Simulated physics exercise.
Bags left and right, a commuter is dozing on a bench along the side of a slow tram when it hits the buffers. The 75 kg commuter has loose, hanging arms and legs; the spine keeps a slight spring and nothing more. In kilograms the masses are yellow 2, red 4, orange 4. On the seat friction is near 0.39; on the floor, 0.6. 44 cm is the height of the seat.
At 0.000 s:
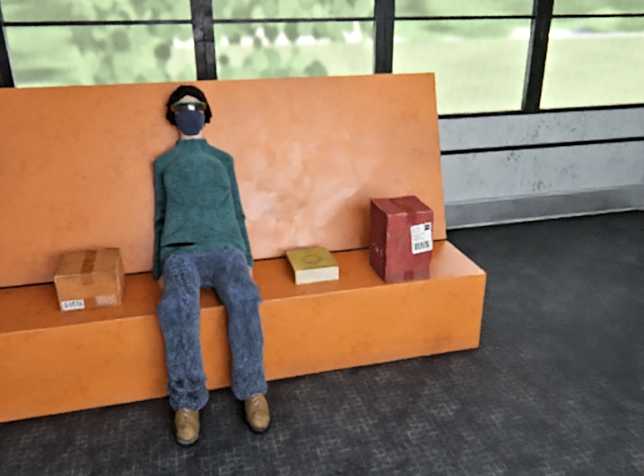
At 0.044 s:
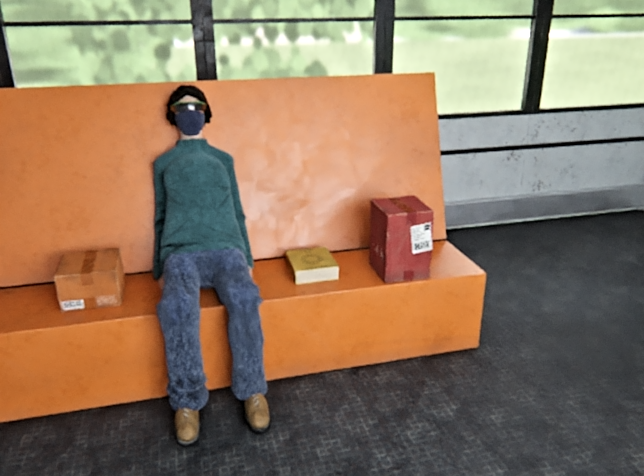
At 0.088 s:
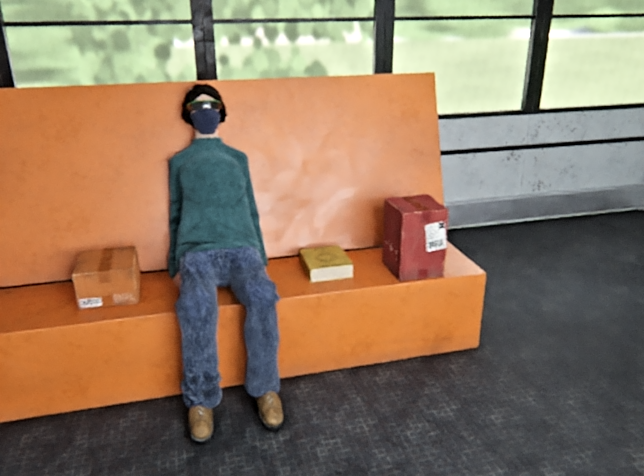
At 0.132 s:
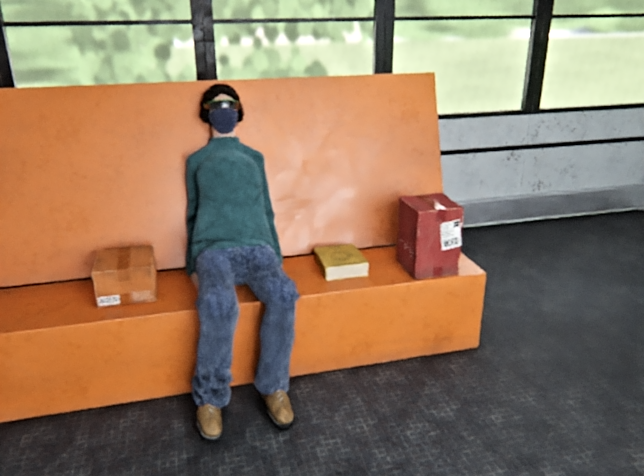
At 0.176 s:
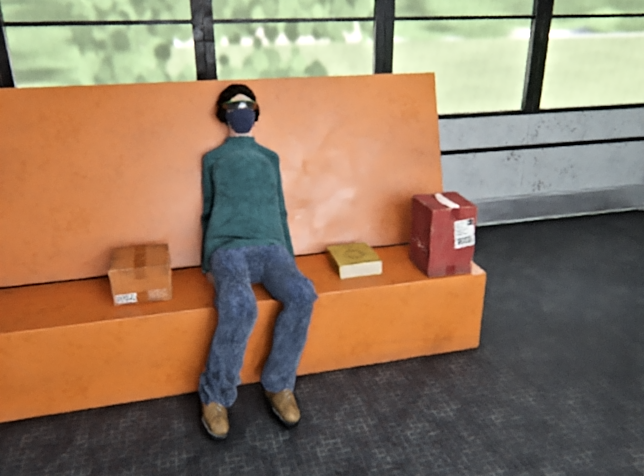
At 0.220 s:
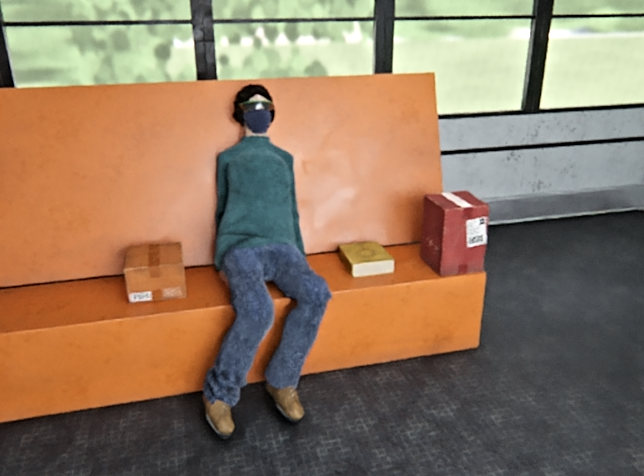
Slumped commuter in a face mask sliding right along an orange bench together with a carton, yellow folder and red pack.
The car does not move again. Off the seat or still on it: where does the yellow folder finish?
Still on it.
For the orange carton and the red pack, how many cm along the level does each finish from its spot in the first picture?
Movement - orange carton 50, red pack 80.
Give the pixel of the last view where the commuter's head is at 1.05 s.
It sits near (436, 229), give or take.
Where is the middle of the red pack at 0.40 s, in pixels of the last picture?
Position at that time, last view: Approx. (488, 231).
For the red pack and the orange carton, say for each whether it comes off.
Red pack falls away, orange carton remains in place.
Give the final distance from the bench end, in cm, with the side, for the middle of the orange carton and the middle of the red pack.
Orange carton 140 short, red pack 30 past.
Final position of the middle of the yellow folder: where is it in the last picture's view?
You'll find it around (413, 254) at the end.
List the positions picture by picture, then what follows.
In the first frame, yellow folder (311, 265), orange carton (92, 279), red pack (400, 239).
In the second frame, yellow folder (311, 265), orange carton (92, 279), red pack (400, 239).
In the third frame, yellow folder (326, 263), orange carton (109, 277), red pack (414, 237).
In the fourth frame, yellow folder (340, 261), orange carton (127, 275), red pack (429, 235).
In the fifth frame, yellow folder (354, 260), orange carton (143, 273), red pack (442, 234).
In the sixth frame, yellow folder (366, 258), orange carton (157, 272), red pack (454, 233). Everything loose set off at about 2.0 m/s.
After 0.40 s the yellow folder is 37 cm short of the bench end, tilted 0°, near (399, 255) in the last picture's view.
After 0.65 s the yellow folder is 31 cm short of the bench end, tilted 0°, near (410, 253) in the last picture's view; the orange carton 136 cm short of the bench end, tilted 0°.
After 1.05 s the yellow folder is 30 cm short of the bench end, tilted 0°, near (413, 254) in the last picture's view.
Final state at 2.3 s, yellow folder stays on; red pack drops off; orange carton stays on; commuter's hips keep to the seat.
